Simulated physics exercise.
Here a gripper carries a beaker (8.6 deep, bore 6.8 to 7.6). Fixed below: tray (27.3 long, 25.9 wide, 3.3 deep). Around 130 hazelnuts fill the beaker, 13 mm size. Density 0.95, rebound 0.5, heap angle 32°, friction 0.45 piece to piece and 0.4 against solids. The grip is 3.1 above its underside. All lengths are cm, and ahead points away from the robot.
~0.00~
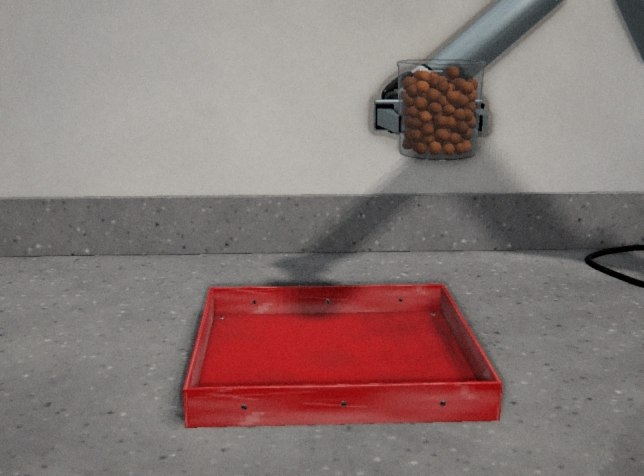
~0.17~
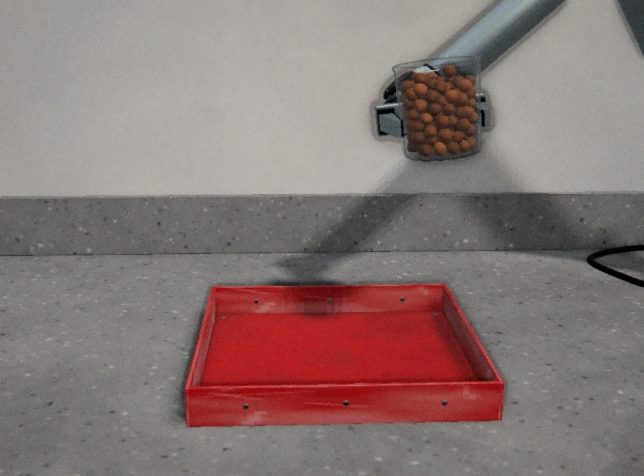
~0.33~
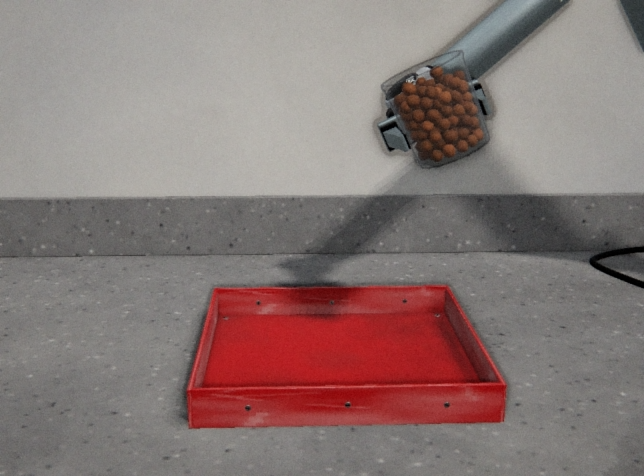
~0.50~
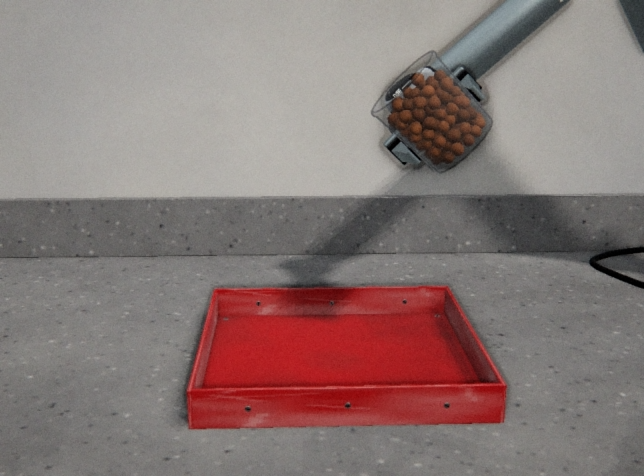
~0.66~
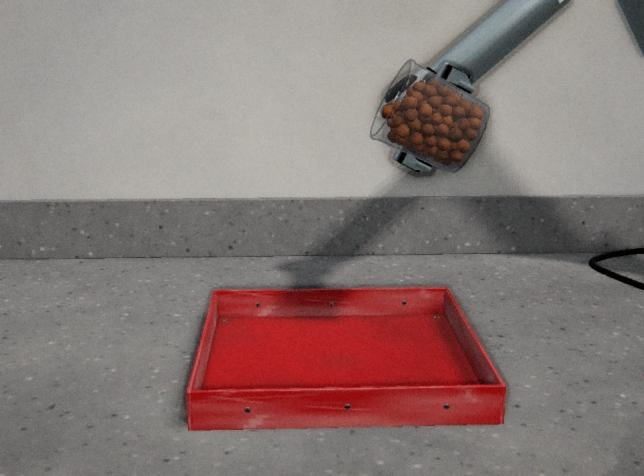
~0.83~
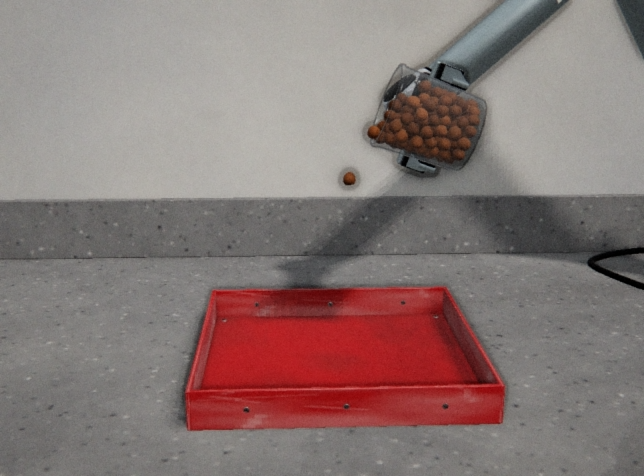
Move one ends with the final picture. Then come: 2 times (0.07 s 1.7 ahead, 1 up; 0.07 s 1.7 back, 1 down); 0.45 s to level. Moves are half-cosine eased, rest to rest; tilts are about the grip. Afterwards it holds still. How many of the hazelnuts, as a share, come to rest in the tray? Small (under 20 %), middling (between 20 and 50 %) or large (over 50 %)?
Answer: Middling; between 20 and 50 % of the hazelnuts finish in the tray.
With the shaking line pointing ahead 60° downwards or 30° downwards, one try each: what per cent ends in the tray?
About 10 and 20 per cent.
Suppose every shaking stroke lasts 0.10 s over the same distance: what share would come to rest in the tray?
It would be near 30 per cent.
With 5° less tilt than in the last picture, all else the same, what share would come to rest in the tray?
It would be near 25 per cent.
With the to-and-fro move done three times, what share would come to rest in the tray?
In that case some 45 per cent.
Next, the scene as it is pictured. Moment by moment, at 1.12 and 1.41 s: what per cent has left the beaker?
In turn: 30, 40.
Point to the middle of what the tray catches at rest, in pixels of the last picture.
Around (256, 357).
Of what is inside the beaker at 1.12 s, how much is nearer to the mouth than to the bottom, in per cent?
Roughly 65 per cent.
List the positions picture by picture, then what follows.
The first picture shows beaker middle at (439, 110), level; upper third of the load around (441, 90), from x 410 to 475, top at y 75; 130 in the beaker.
The second picture shows beaker middle at (440, 110), tilted 7° forward; upper third of the load around (440, 90), from x 405 to 470, top at y 70.
The third picture shows beaker middle at (439, 112), tilted 24° forward; upper third of the load around (436, 93), from x 400 to 480, top at y 75.
The fourth picture shows beaker middle at (434, 116), tilted 46° forward; upper third of the load around (432, 99), from x 395 to 480, top at y 75.
The fifth picture shows beaker middle at (432, 120), tilted 63° forward; upper third of the load around (430, 106), from x 390 to 480, top at y 85.
The sixth picture shows beaker middle at (430, 121), tilted 70° forward; upper third of the load around (433, 109), from x 350 to 475, top at y 85; 129 in the beaker, 1 in flight or on a rim.
After 1.12 s, tilted 70° forward, highest piece 27 above the table; 88 in the beaker, 19 in the tray, 23 in flight or on a rim.
After 1.41 s, tilted 17° forward, highest piece 29 above the table; 78 in the beaker, 50 in the tray, 1 on the table or floor, 1 in flight or on a rim.
After 1.76 s, level, highest piece 29 above the table; 78 in the beaker, 50 in the tray, 2 on the table or floor.
After 2.81 s, level, highest piece 29 above the table; 78 in the beaker, 50 in the tray, 2 on the table or floor.
At rest, 78 in the beaker, 50 in the tray, 2 on the table or floor. That is 38 % in the tray.
